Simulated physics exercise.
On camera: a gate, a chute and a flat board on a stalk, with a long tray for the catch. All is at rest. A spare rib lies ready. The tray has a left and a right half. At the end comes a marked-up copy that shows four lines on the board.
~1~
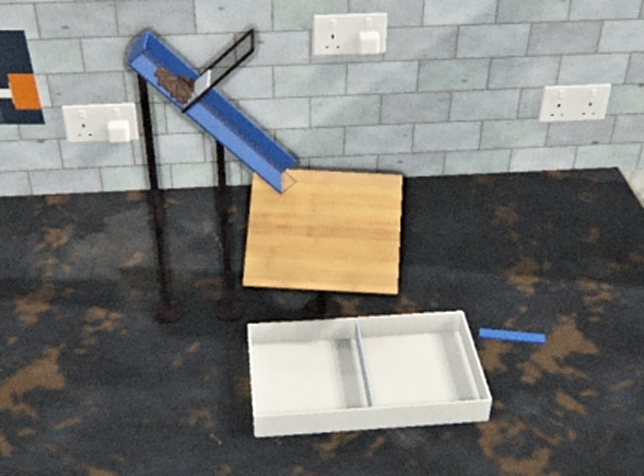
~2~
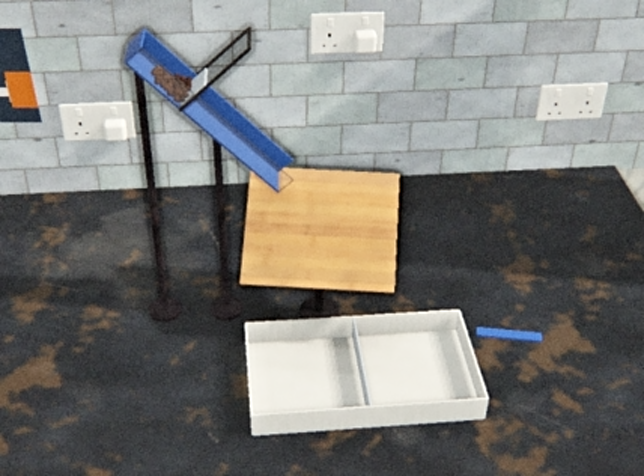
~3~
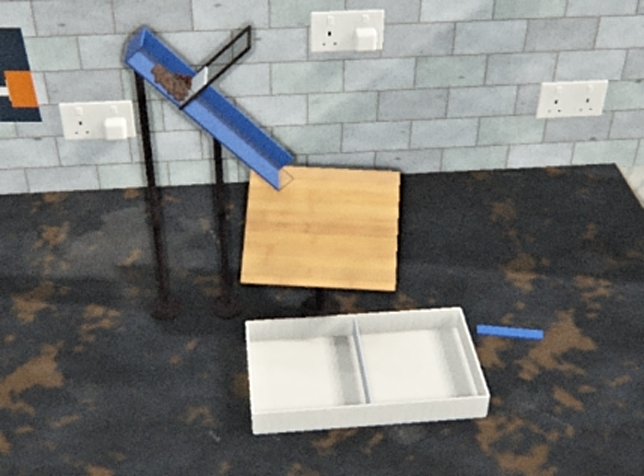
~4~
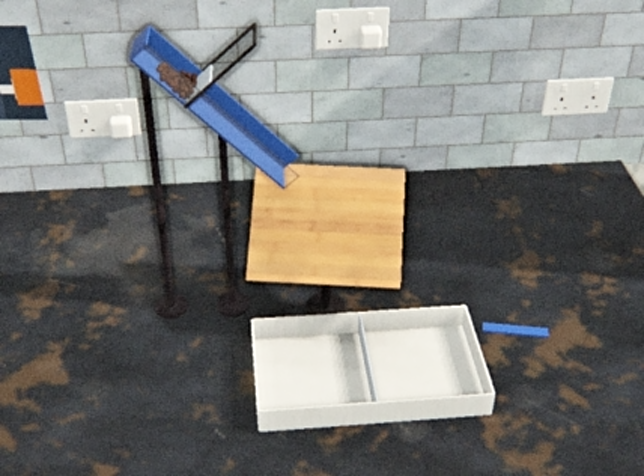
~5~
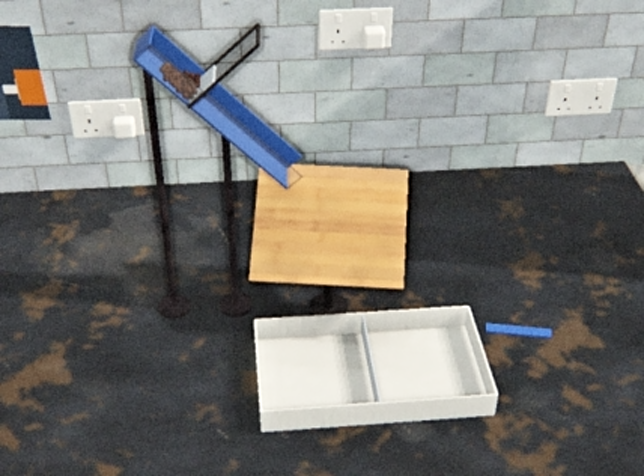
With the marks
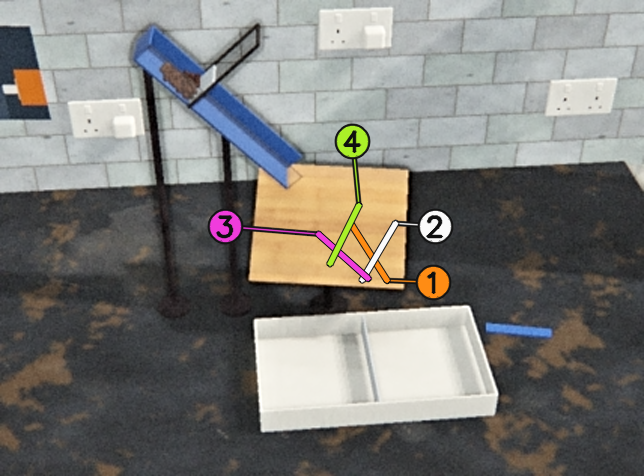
In this clip, a blue chute holds a dark load behind a closed gate above a tilted wooden board, with a divided white tray and a blue strip on the dark counter; nothing moves apart from slight shifts of the view.
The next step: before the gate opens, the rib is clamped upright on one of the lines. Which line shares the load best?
Go for 1.
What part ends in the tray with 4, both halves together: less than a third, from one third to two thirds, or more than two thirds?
It is more than two thirds.
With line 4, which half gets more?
Left.
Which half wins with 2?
Left.
On the marked copy, line 1 from (351, 224) to (387, 280); line 2 from (395, 223) to (362, 279); line 3 from (318, 234) to (368, 278); line 4 from (358, 205) to (330, 263).
For line 1, of what is caught, close to half in the left half, close to half in the right.
For line 2, of what is caught, all but a few in the left half, a small share in the right.
For line 3, of what is caught, a small share in the left half, all but a few in the right.
For line 4, of what is caught, all but a few in the left half, a small share in the right.
